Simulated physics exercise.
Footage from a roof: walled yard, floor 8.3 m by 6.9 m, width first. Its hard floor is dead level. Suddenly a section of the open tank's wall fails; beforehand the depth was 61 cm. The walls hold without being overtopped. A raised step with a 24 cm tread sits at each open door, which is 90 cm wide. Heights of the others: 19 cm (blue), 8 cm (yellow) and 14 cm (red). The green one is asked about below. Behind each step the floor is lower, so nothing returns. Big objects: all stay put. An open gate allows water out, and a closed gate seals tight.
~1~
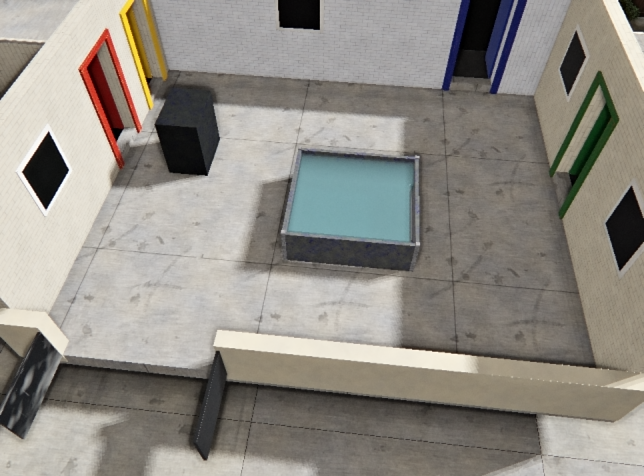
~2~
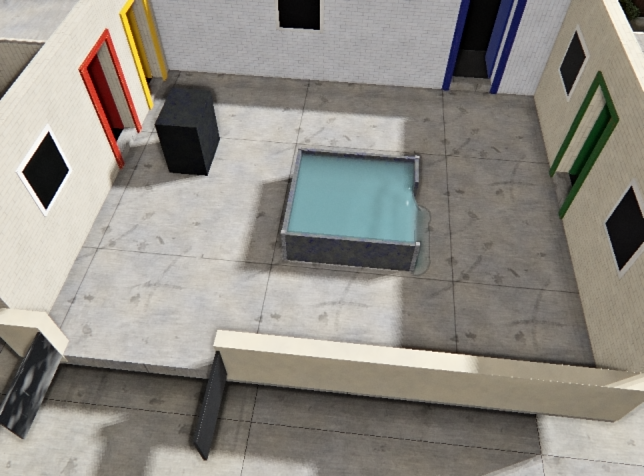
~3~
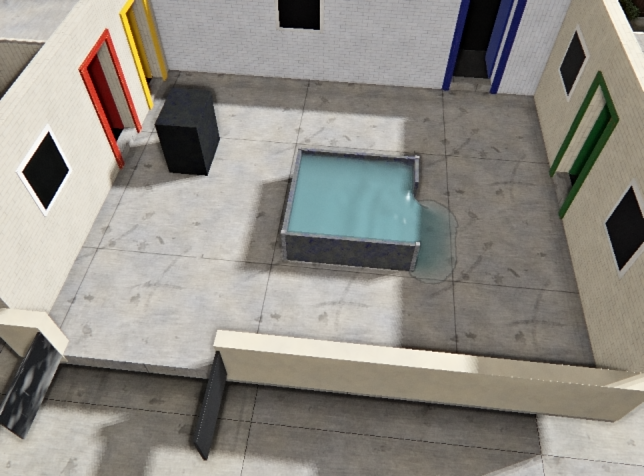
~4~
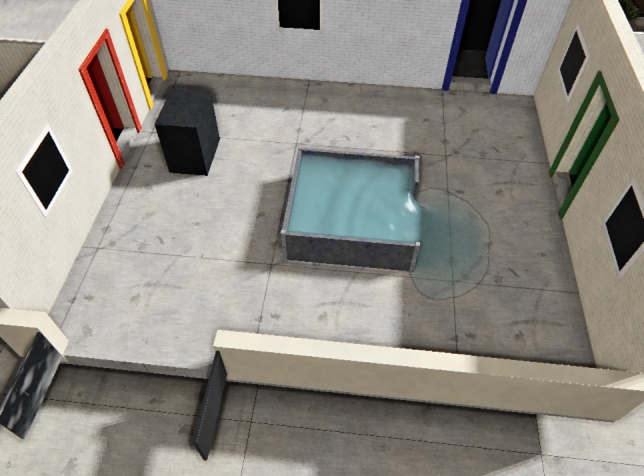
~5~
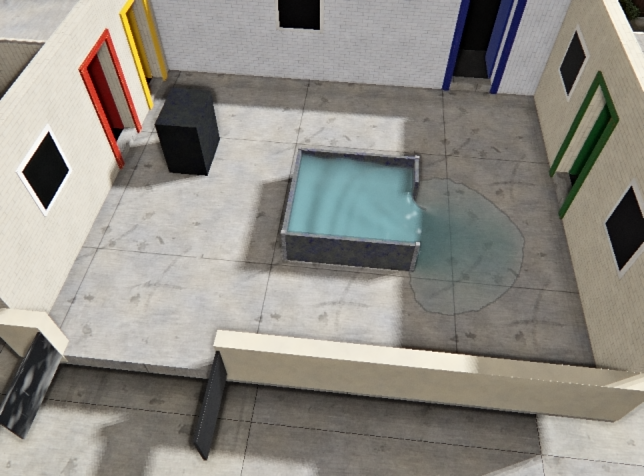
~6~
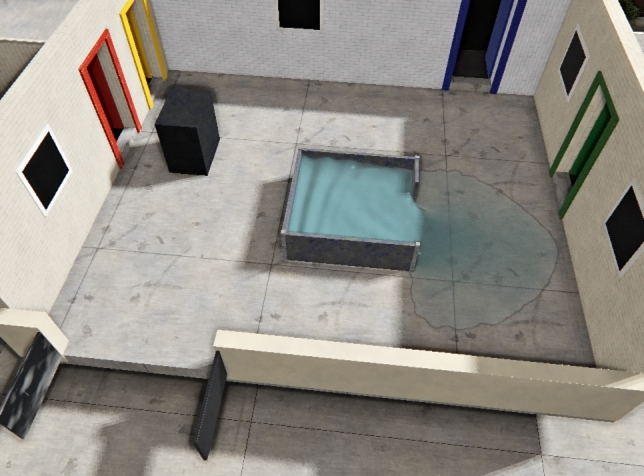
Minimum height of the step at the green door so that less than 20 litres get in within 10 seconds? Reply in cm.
Roughly 15 cm.
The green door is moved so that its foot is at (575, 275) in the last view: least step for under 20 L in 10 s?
Close to 26 cm at the least.
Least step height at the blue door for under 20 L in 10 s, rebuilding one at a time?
Blue - roughly 9.0 cm.
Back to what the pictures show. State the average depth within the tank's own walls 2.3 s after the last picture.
The average depth is some 23 cm.
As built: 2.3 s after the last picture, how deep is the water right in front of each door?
Centimetres: Blue = 1, yellow = 0, green = 17, red = 0.
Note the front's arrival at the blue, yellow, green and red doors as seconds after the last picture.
It gets to blue after 2.4 s, yellow after 8.0 s, green after 0.4 s and red after 7.5 s.
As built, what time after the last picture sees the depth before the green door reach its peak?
1.6 s.
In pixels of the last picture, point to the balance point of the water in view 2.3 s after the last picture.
The water is centred around (456, 242) in the last picture's pixels.
Then, 0.7 s after the last picture water covers 15 % of the floor, deepest (31 cm) near (421, 248); 16 cm at the green door, 0 litres in over its 17 cm step.
Then, 2.3 s after the last picture water covers 25 % of the floor, deepest (32 cm) near (603, 396); 17 cm at the green door, 8 litres in over its 17 cm step.
Then, 9.3 s after the last picture water covers 95 % of the floor, deepest (8 cm) near (142, 126); 5 cm at the green door, 10 litres in over its 17 cm step.
At the green door as built, the water peaked near 21 cm, 1.5 s after the last picture.
Run again over the same 10 s with other heights there, 33 litres in over 13 cm, 7 litres over 18 cm. The limit of 20 litres is kept from about 15 cm up.
